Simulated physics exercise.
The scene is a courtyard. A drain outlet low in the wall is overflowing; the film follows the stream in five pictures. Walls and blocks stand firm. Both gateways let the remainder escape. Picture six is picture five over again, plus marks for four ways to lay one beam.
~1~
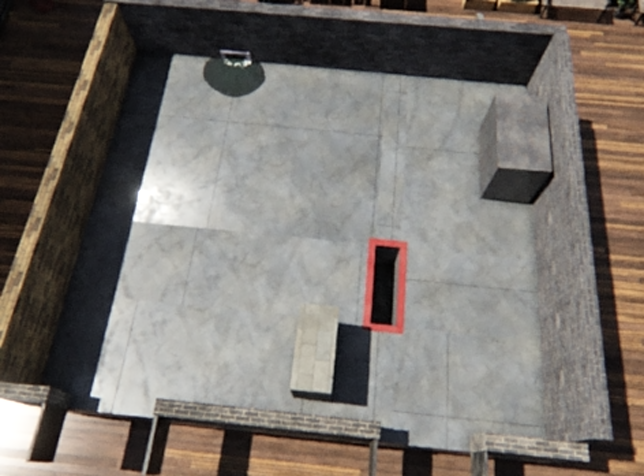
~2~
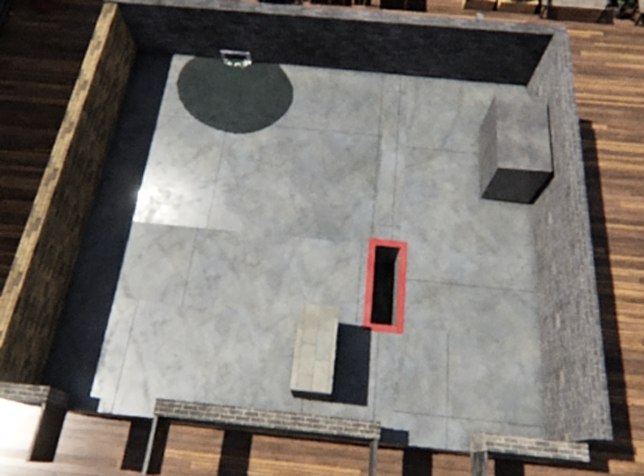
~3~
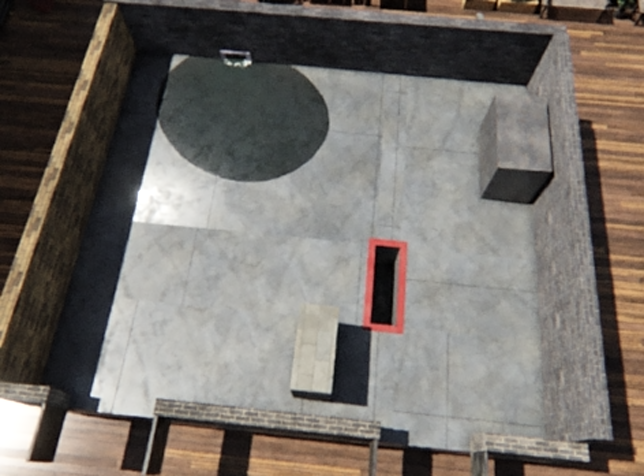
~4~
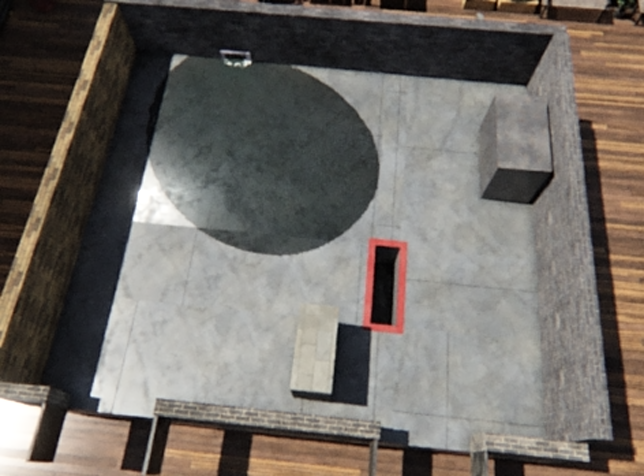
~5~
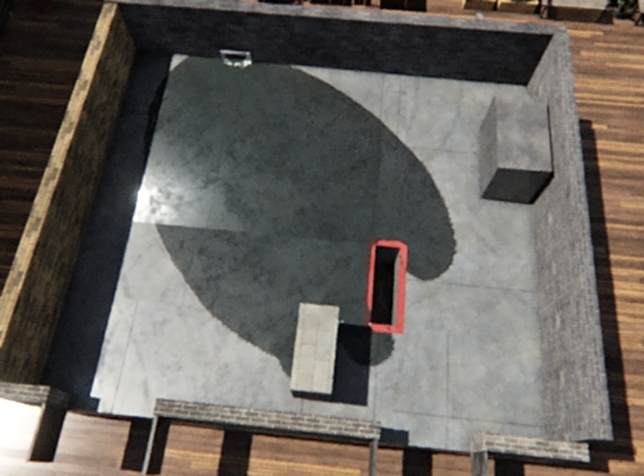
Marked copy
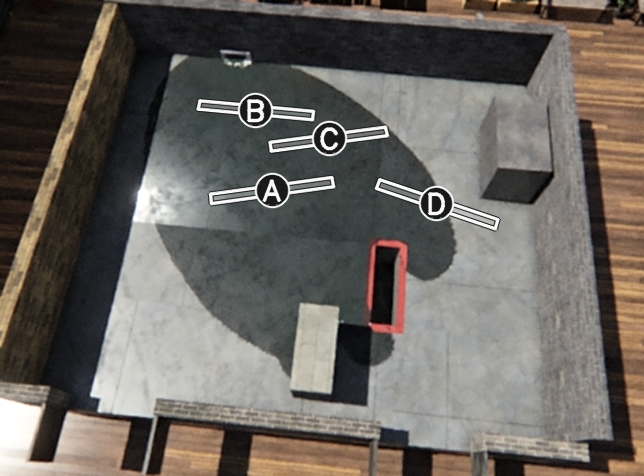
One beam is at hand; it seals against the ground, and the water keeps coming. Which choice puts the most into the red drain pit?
I would pick spot D.
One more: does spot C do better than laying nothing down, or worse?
Spot C is worse.
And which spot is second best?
The answer is C.
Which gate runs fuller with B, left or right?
The right gate.
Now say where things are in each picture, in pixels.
Outfall at (236, 56); red drain pit at (386, 285); open gate at (423, 431); open gate at (121, 399); 2 % of the ground under water, visible out to (234, 91); red drain pit still dry, in the first frame.
In the second frame, 6 % of the ground under water, visible out to (226, 128); red drain pit still dry.
In the third frame, 14 % of the ground under water, visible out to (242, 179); red drain pit still dry.
In the fourth frame, 26 % of the ground under water, visible out to (307, 245); red drain pit still dry.
In the fifth frame, 41 % of the ground under water, visible out to (371, 352); red drain pit taking water.
In white, A from (210, 198) to (332, 182); B from (199, 104) to (313, 115); C from (270, 146) to (386, 131); D from (378, 184) to (496, 224).
With A, about 8 % of the stream goes into the red drain pit, about 89 % out by the gates.
With B, about 9 % of the stream goes into the red drain pit, about 86 % out by the gates.
With C, about 28 % of the stream goes into the red drain pit, about 65 % out by the gates.
With D, about 41 % of the stream goes into the red drain pit, about 53 % out by the gates.
